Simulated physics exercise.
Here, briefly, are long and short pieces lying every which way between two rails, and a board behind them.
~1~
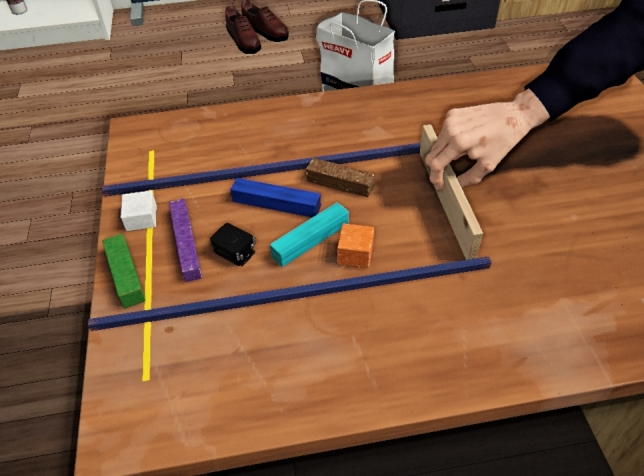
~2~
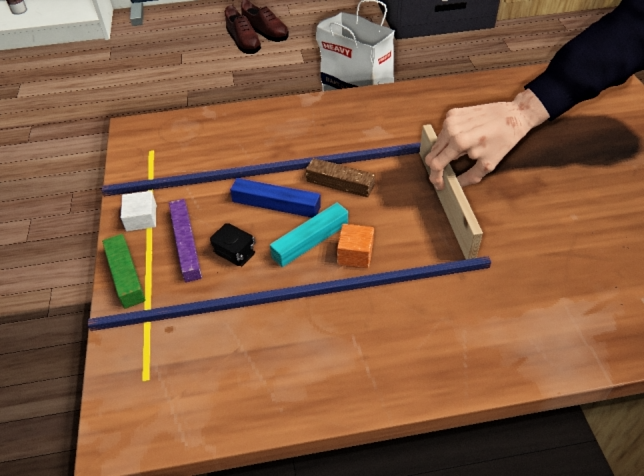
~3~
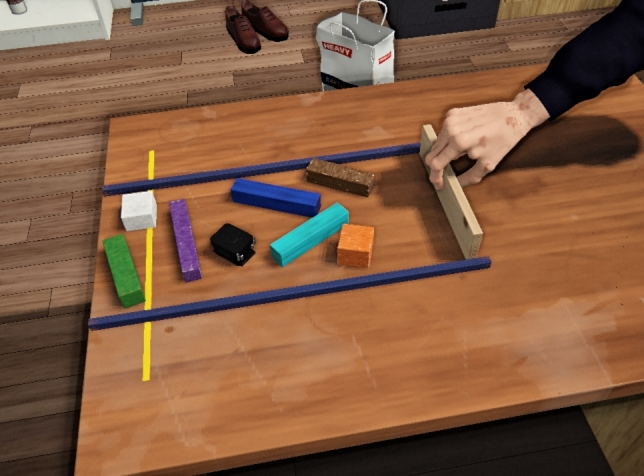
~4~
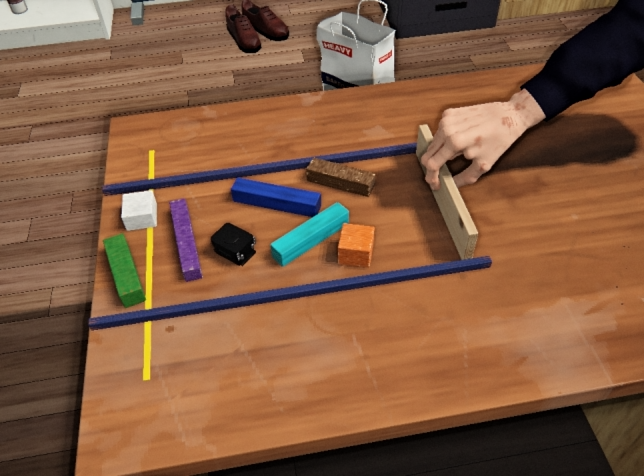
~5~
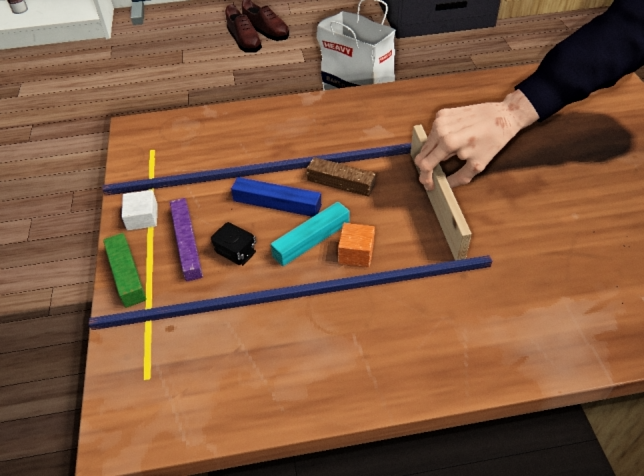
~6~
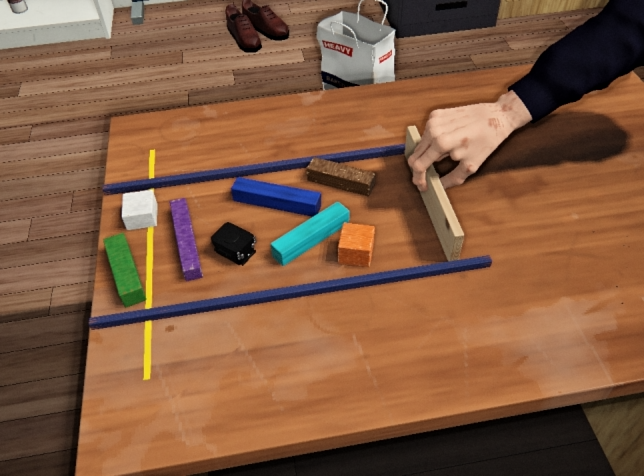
At the start, a hand holds a wooden board upright at the right end of two blue rails, with colourful blocks and sticks scattered between them and a yellow line crossing at the left. The board stays nearly still, then the hand slides it slightly left, while the pieces remain in place.
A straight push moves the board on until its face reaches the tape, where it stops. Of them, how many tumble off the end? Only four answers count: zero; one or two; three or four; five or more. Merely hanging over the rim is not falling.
Count: Three or four.
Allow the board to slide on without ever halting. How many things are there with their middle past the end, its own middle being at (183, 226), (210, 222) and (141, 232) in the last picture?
It comes out as 2, then 0, then 3.
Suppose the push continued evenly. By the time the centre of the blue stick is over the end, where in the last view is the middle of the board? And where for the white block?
I'd put it close to (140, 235), and close to (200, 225) for the other one.
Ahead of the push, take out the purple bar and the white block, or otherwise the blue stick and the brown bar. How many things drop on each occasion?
The count is 1 in one try and 2 in the other, in that order.
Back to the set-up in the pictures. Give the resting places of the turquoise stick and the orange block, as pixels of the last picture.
Roughly at (109, 274) and at (130, 288), in that order.
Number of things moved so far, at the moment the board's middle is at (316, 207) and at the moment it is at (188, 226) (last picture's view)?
That makes 4 at the first spot and 8 at the second.
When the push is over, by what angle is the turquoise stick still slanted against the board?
About 40 degrees.
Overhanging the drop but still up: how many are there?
Overhanging ones - 4.
Soon after, none off yet; green bar at rest near (124, 269); white block at rest near (140, 210); purple bar at rest near (186, 238).
After that, none off yet; green bar displaced a little near (104, 272); white block displaced about its own width near (99, 218); purple bar displaced about its own width near (124, 250).
In the end, the number that fall off is three or four; gone, purple bar, white block and green bar.
